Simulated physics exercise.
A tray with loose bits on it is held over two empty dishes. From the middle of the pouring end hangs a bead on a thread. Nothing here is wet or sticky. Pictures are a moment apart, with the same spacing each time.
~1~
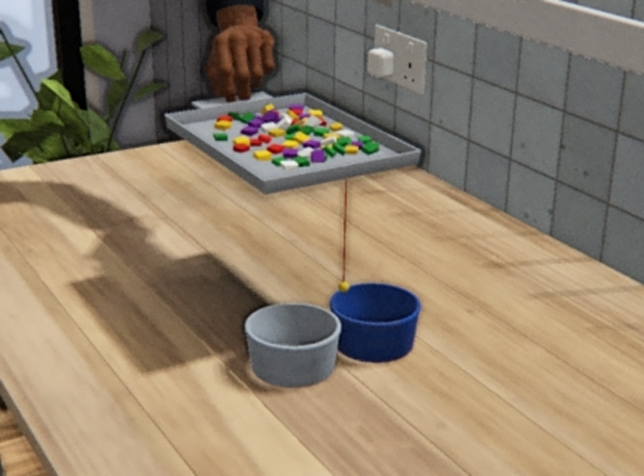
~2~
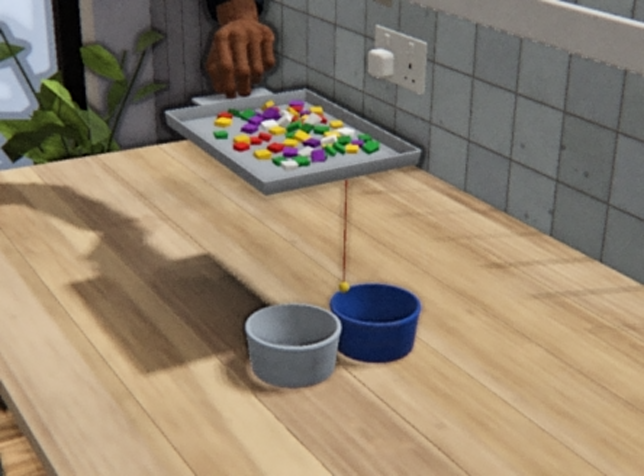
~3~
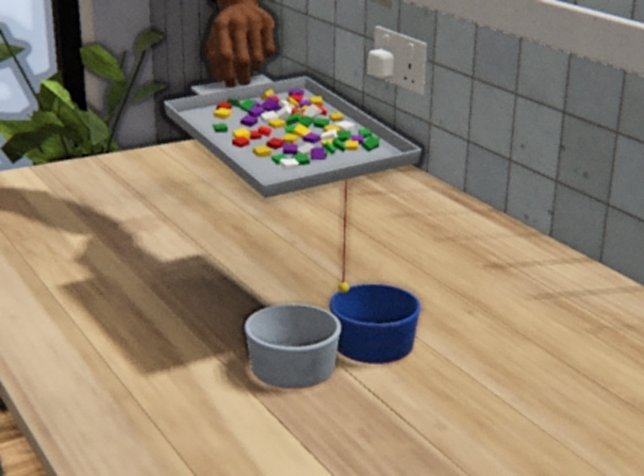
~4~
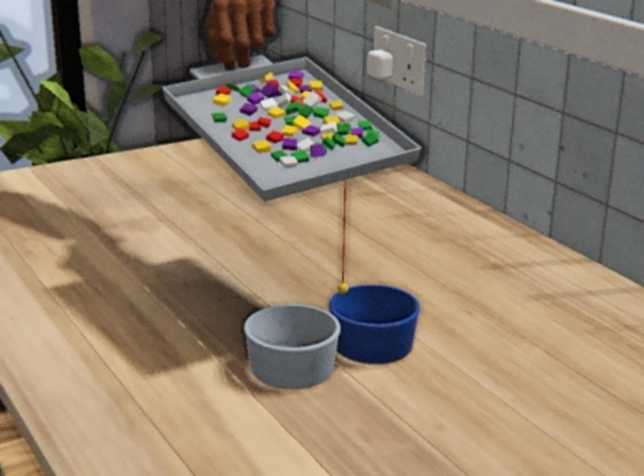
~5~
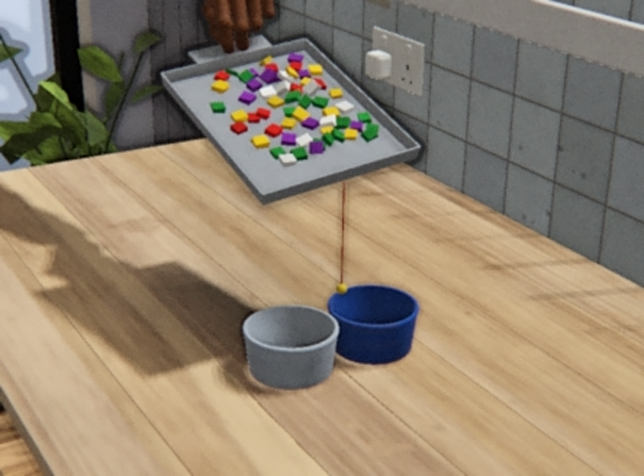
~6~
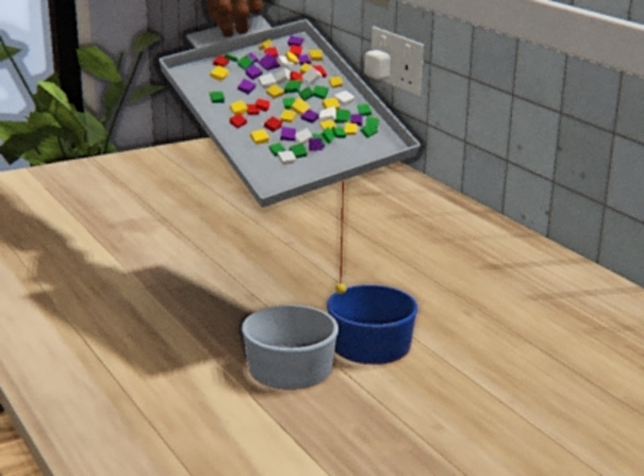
The clip opens on a hand holding a grey tray of colourful mosaic tiles above a grey dish and a blue dish on a wooden table, a yellow bead hanging from its edge on a thread. The hand then gradually raises the back of the tray, steepening its slant, its near left corner dipping slightly.
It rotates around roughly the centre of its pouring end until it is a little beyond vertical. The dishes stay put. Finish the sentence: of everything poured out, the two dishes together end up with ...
They end up with the majority of it.
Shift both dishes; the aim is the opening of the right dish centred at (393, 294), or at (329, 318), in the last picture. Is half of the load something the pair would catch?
Try 1: Not up to half; try 2: In excess of half.
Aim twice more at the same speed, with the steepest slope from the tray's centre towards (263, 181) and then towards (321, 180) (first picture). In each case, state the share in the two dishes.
About 70 % and 40 %.
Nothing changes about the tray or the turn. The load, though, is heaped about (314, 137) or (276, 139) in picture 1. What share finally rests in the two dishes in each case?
Roughly 80 per cent, then roughly 80 per cent.
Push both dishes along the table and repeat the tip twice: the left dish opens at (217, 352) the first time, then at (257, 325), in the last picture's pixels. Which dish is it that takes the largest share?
First try, the rightmost dish; second try, the leftmost dish.
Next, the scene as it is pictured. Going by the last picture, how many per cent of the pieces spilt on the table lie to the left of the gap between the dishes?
Left share: Close to 30 %.
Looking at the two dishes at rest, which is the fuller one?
Note: Fuller is the one placed left.
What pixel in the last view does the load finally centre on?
Near pixel (309, 366).
Shortly afterwards, tray tipped steeply; all but a few on the tray; only a few in the air.
Next, tray tipped past a quarter turn; near a third on the tray; a little in the left dish; a little outside both; near a third in the air.
Some moments later, tray tipped past a quarter turn; near two thirds in the left dish; a little in the right dish; near a third outside both.
In the end, tray tipped past a quarter turn; near two thirds in the left dish; a little in the right dish; near a third outside both.
